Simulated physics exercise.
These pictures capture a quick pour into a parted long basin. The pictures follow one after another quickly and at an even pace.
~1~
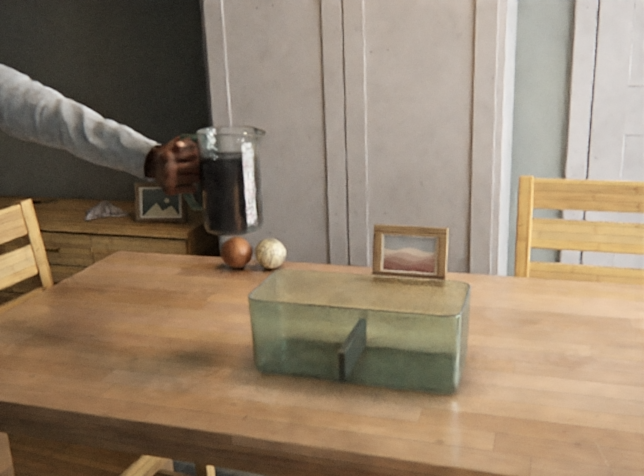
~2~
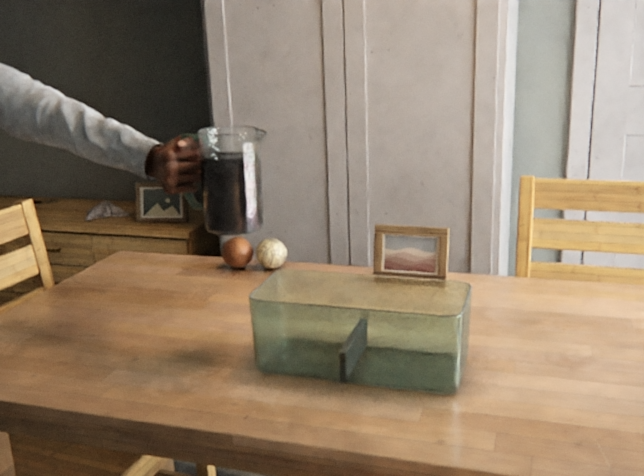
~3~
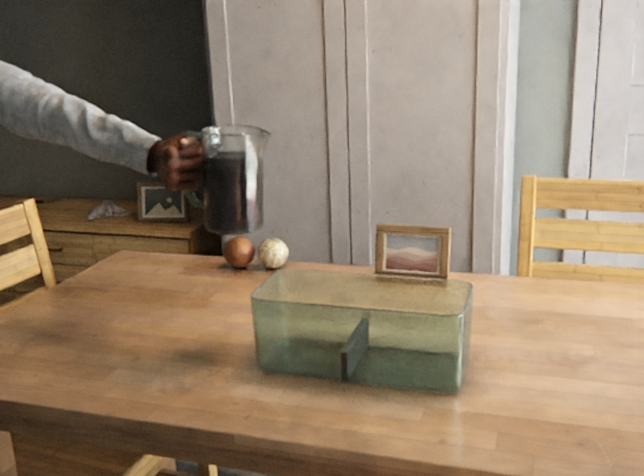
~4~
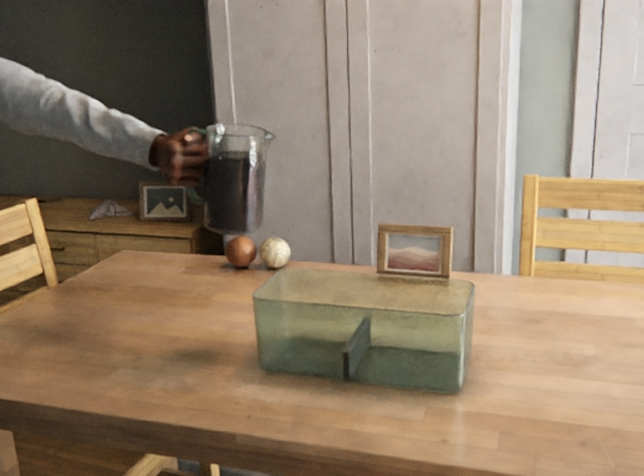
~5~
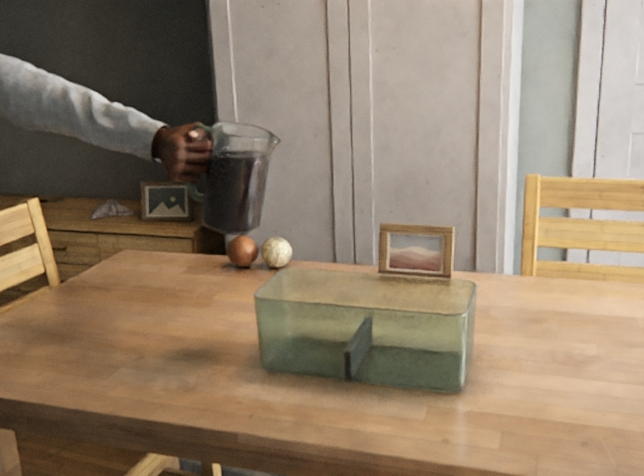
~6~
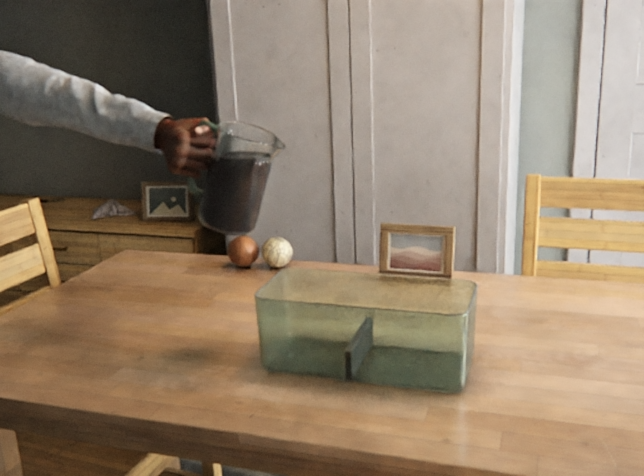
In the video, a hand holds a clear pitcher of dark liquid above a wooden table, beyond a divided greenish glass basin, two balls and a small framed picture, and gradually tilts the pitcher to the right.
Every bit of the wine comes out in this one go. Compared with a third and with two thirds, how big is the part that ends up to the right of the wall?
It is smaller than a third.
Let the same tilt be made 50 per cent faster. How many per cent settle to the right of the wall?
Close to 10 out of every hundred.
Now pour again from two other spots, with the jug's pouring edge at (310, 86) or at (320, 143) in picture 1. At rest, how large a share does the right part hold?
90 %, then 95 %.
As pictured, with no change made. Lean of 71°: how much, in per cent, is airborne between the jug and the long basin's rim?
I'd say some 10 per cent.
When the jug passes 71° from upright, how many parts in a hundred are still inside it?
90 per cent, approximately.
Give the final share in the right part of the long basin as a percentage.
That share comes out near 5 percent.
A moment on, the jug is tipped part way and 92 per cent is still to pour, 0 is left of the wall and 0 right of it.
Next, the jug is tipped right over and 46 per cent is still to pour, 31 is left of the wall and 0 right of it.
Then the jug is tipped right over and 8 per cent is still to pour, 77 is left of the wall and 3 right of it.
Later the jug is tipped right over and 1 per cent is still to pour, 87 is left of the wall and 7 right of it.
In the end 88 per cent lies left of the wall, 8 right of it and 4 outside.
